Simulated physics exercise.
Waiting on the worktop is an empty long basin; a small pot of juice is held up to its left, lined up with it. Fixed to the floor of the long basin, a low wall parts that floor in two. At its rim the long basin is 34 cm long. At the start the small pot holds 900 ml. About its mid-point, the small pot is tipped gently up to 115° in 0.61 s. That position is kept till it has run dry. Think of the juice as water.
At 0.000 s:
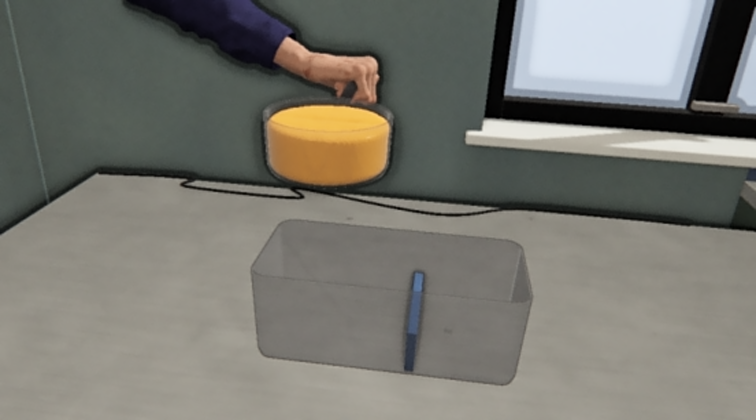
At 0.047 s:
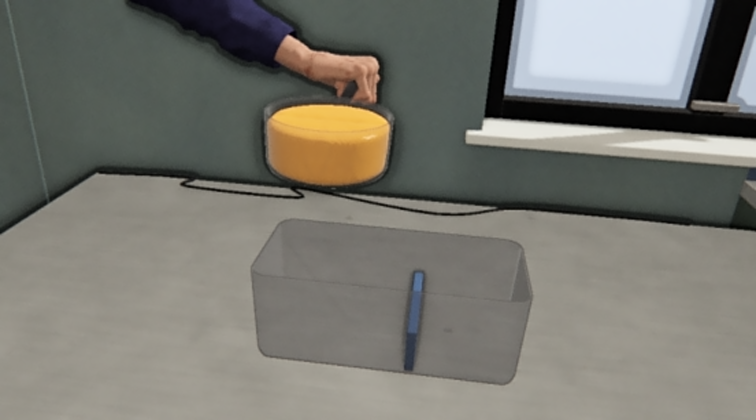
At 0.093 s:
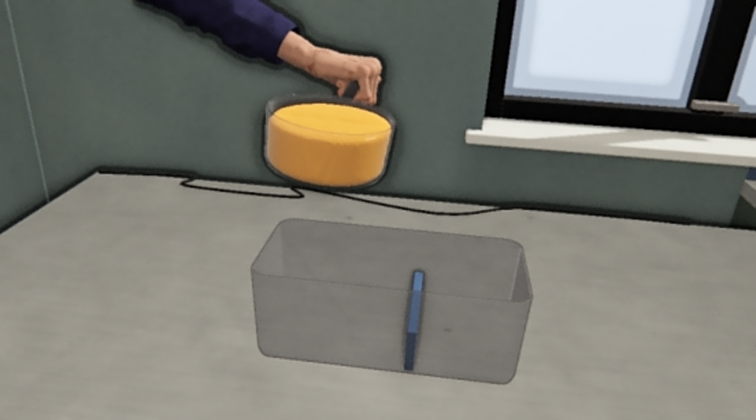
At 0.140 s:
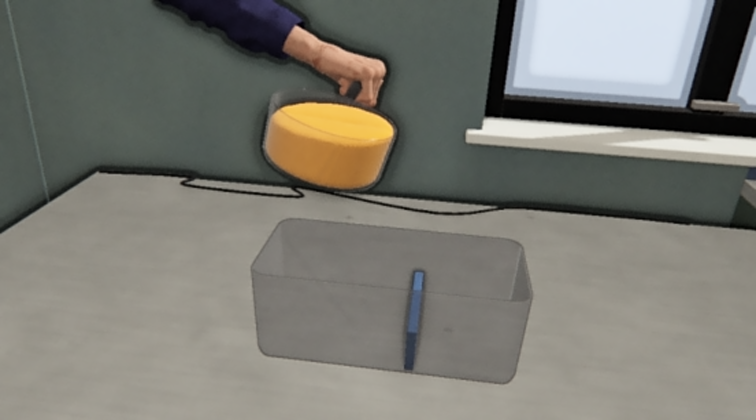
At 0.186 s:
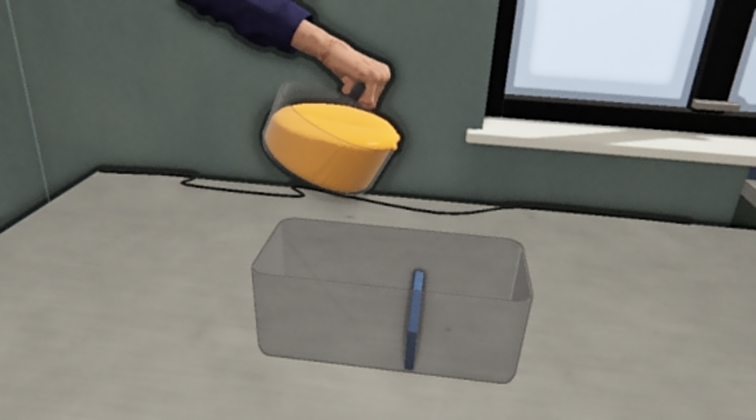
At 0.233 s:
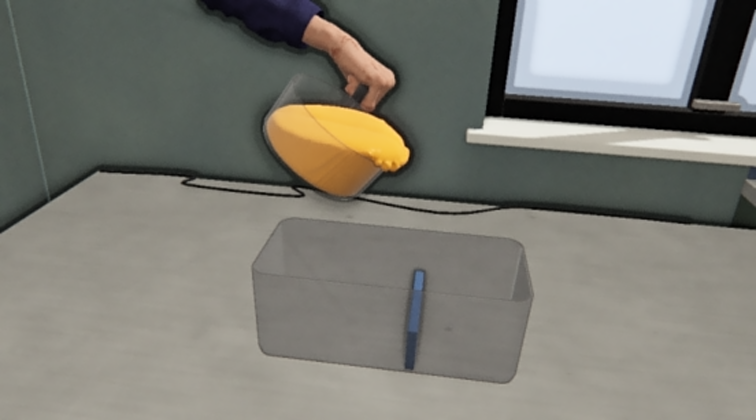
A hand tilts a clear pot of orange juice rightward above an empty, divided long basin.
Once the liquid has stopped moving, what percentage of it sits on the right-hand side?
About 47 per cent.
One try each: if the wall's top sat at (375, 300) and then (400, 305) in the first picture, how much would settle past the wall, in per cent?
I'd put it at about 85 per cent for the first and about 65 per cent for the second.
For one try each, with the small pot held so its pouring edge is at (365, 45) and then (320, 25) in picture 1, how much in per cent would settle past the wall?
35 and 5 %.
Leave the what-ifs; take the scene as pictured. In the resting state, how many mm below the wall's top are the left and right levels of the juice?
Left side: Around 44 mm. Right side: Around 36 mm.
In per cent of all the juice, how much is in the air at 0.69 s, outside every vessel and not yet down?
Near 10 per cent, I'd say.
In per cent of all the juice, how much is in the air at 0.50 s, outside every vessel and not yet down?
42 %.
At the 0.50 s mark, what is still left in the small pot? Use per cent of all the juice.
Some 12 % of it is still there.
After 0.50 s the tilt is 105° and 13 per cent is still to pour, 7 is left of the wall and 38 right of it.
After 0.69 s the tilt is 115° and 1 per cent is still to pour, 42 is left of the wall and 47 right of it.
After 0.89 s the tilt is 115° and 0 per cent is still to pour, 49 is left of the wall and 47 right of it.
After 1.11 s the tilt is 115° and 0 per cent is still to pour, 50 is left of the wall and 47 right of it.
In the end 50 per cent lies left of the wall, 47 right of it and 2 outside.
